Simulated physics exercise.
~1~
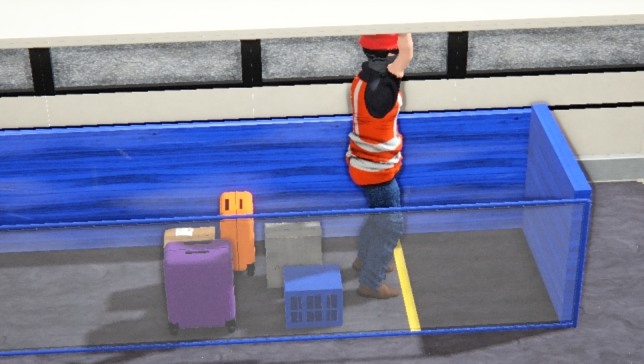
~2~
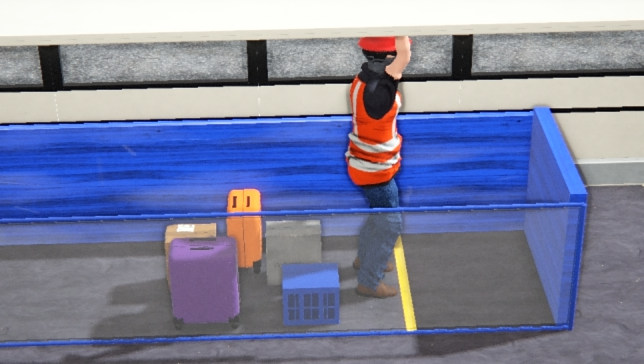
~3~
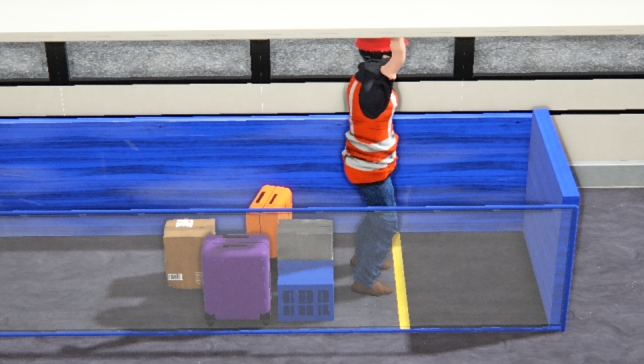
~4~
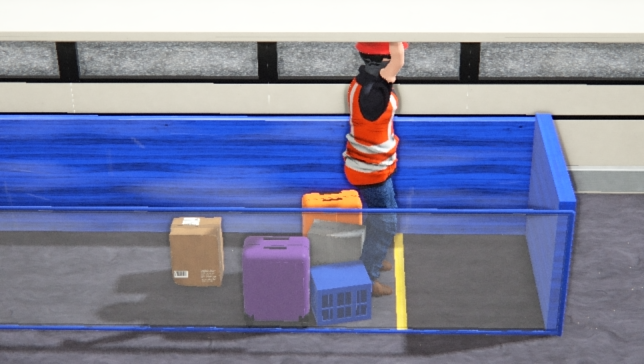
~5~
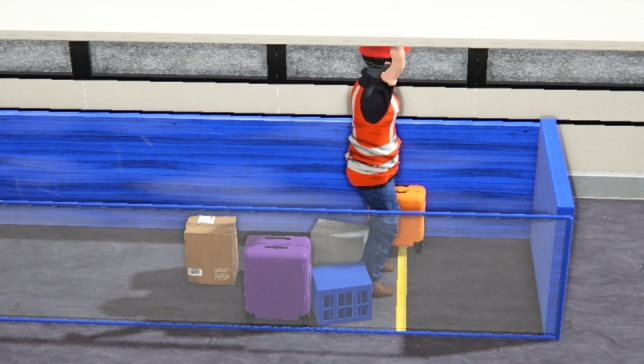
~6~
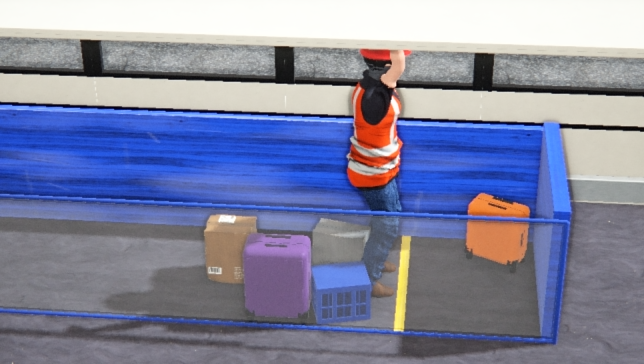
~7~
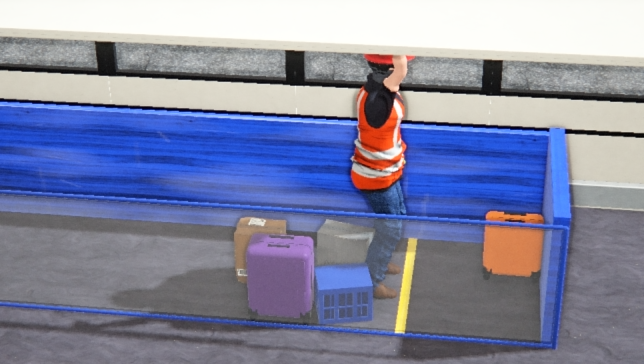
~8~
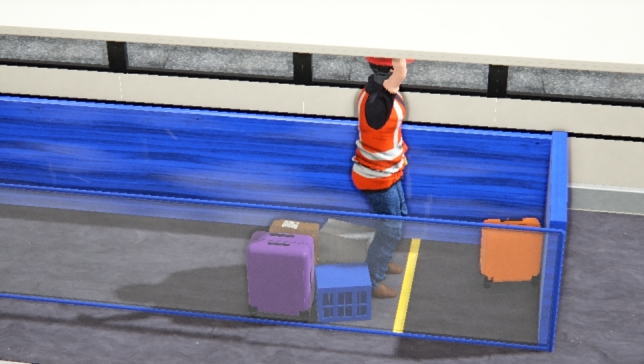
The video shows a worker in an orange vest standing still in a blue-walled bay as luggage slides right. The orange case crosses the yellow line and stops near the end wall, while the purple case, grey box, blue crate and, lastly, the brown box end up short of it.
